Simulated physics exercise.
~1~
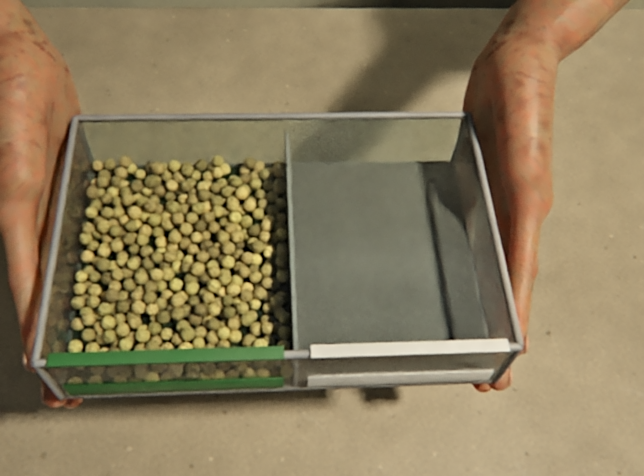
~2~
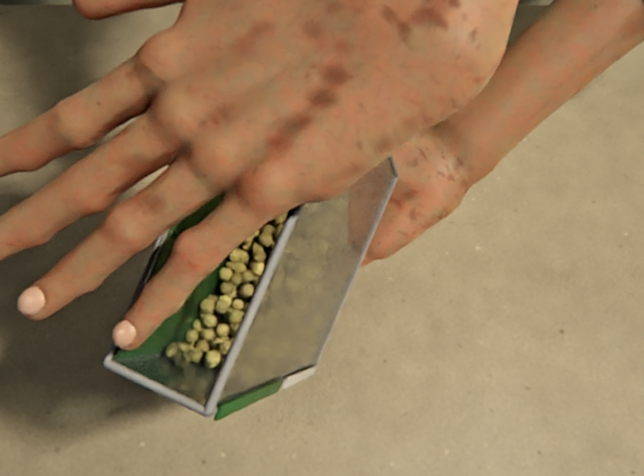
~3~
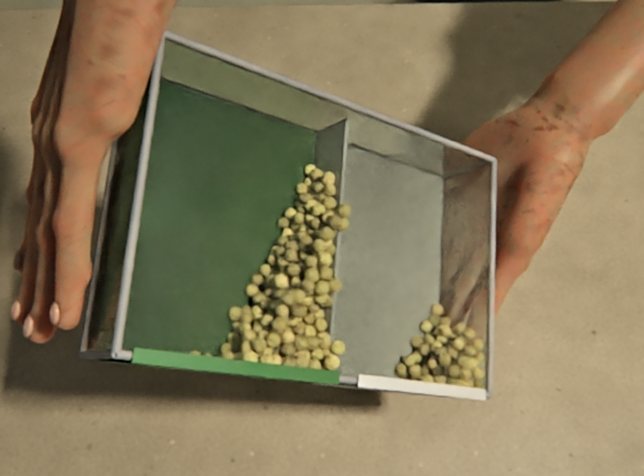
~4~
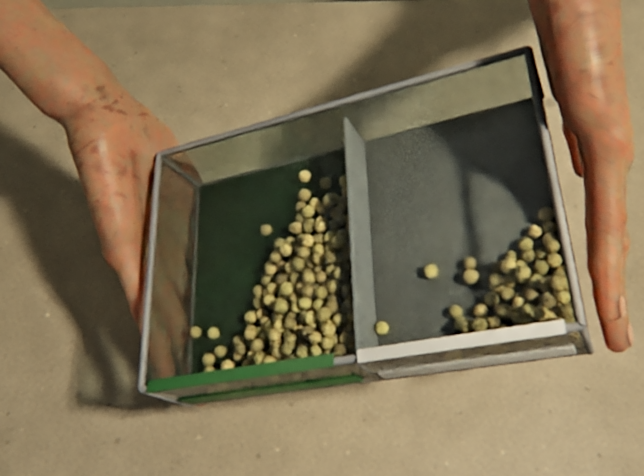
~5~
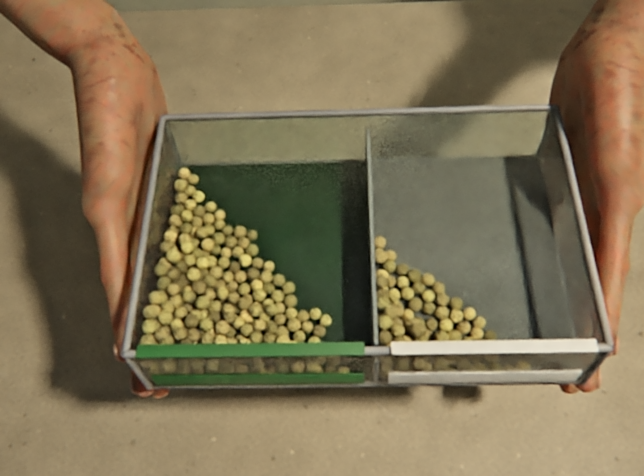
Two hands hold a clear-walled box of pale yellow-green beans above a plain beige surface, seen from above. A divider splits it into a green-edged left side, packed with beans, and a white-edged right side showing an empty grey floor. The hands turn and tip the box steeply, one hand covering much of it. As it swings back, beans lie heaped against the divider and a smaller group sits in the right corner. The box tilts again, a few beans scattering, then returns level, with a large sloping pile on the green side and a smaller one on the white side.
